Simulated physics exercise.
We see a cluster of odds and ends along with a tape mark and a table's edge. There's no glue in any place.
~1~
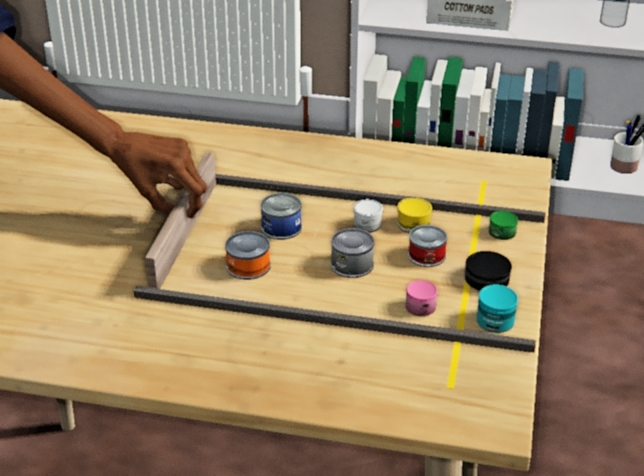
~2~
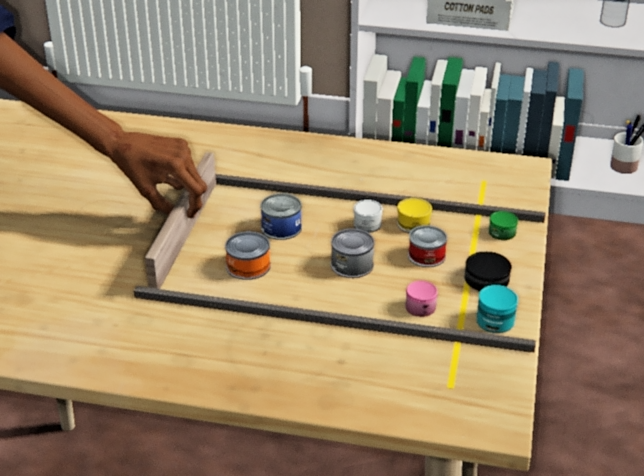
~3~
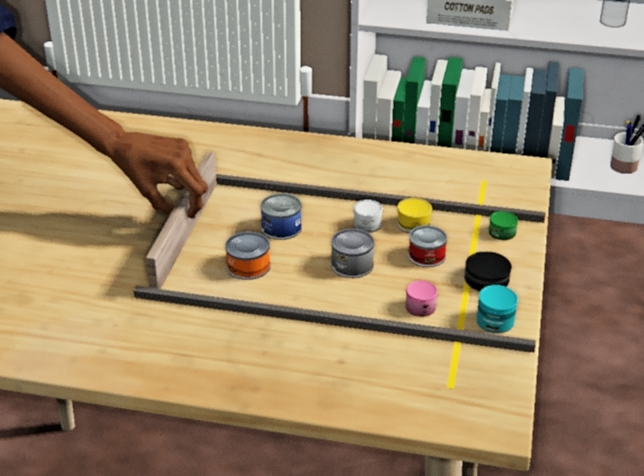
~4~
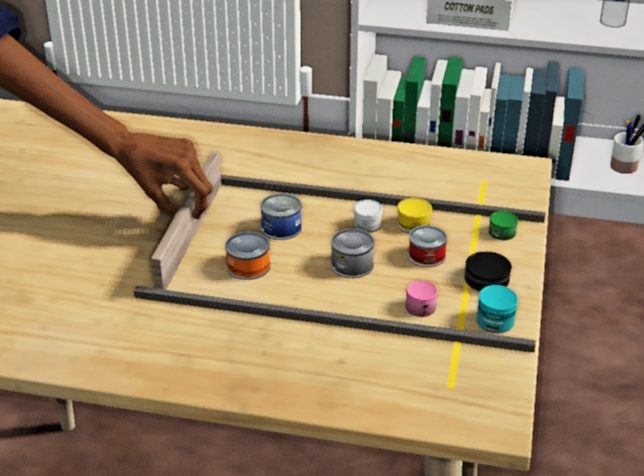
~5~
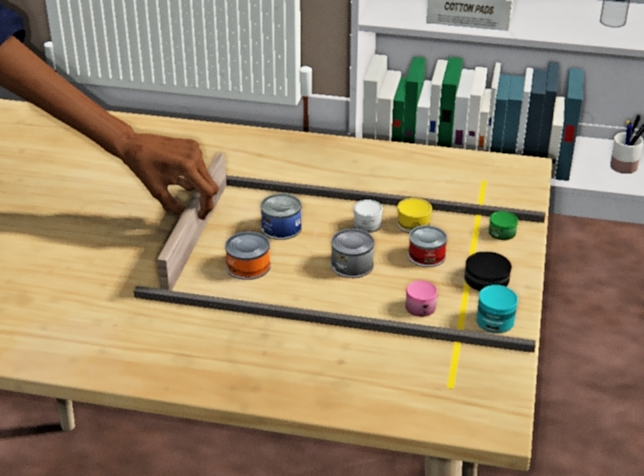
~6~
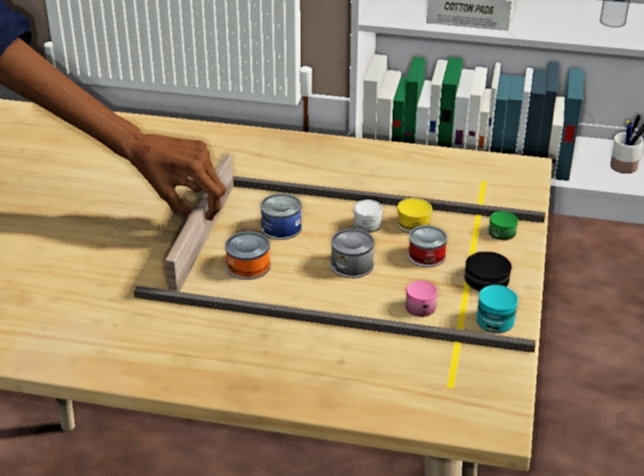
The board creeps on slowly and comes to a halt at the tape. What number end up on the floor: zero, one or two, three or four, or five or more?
I predict exactly one or two will slip off.
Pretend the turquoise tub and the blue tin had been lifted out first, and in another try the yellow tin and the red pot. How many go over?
First 0, then 0.
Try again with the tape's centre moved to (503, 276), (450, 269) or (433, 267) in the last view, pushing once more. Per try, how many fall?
Those tries give 5, 0 and 0.
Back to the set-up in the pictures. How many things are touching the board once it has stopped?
It's touching 5 at the end.
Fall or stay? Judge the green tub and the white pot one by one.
As for the green tub, it ends up below; as for the white pot, it hangs on.
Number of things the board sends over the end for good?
The number that fall is 1.
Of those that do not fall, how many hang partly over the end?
The count is 2.
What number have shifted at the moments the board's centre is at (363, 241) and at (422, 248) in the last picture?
Up to then 6, and up to the other point 9.
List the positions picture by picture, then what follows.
Turquoise tub (497, 309); green tub (503, 226); black tub (488, 271); board (183, 218); tape (469, 271), in the first picture.
Green tub (503, 226); board (183, 218), in the second picture.
Black tub (488, 272); white pot (368, 216), in the third picture.
Turquoise tub (497, 310); pink tub (421, 299), in the fourth picture.
Green tub (503, 226); blue tin (281, 217), in the fifth picture.
Turquoise tub (497, 310); green tub (503, 226); black tub (488, 272); board (202, 221); tape (469, 271), in the sixth picture.
Soon after, none off yet; turquoise tub at rest near (497, 310); green tub at rest near (503, 226); black tub at rest near (488, 272).
In the end, the number that fall off is one or two; gone, green tub.
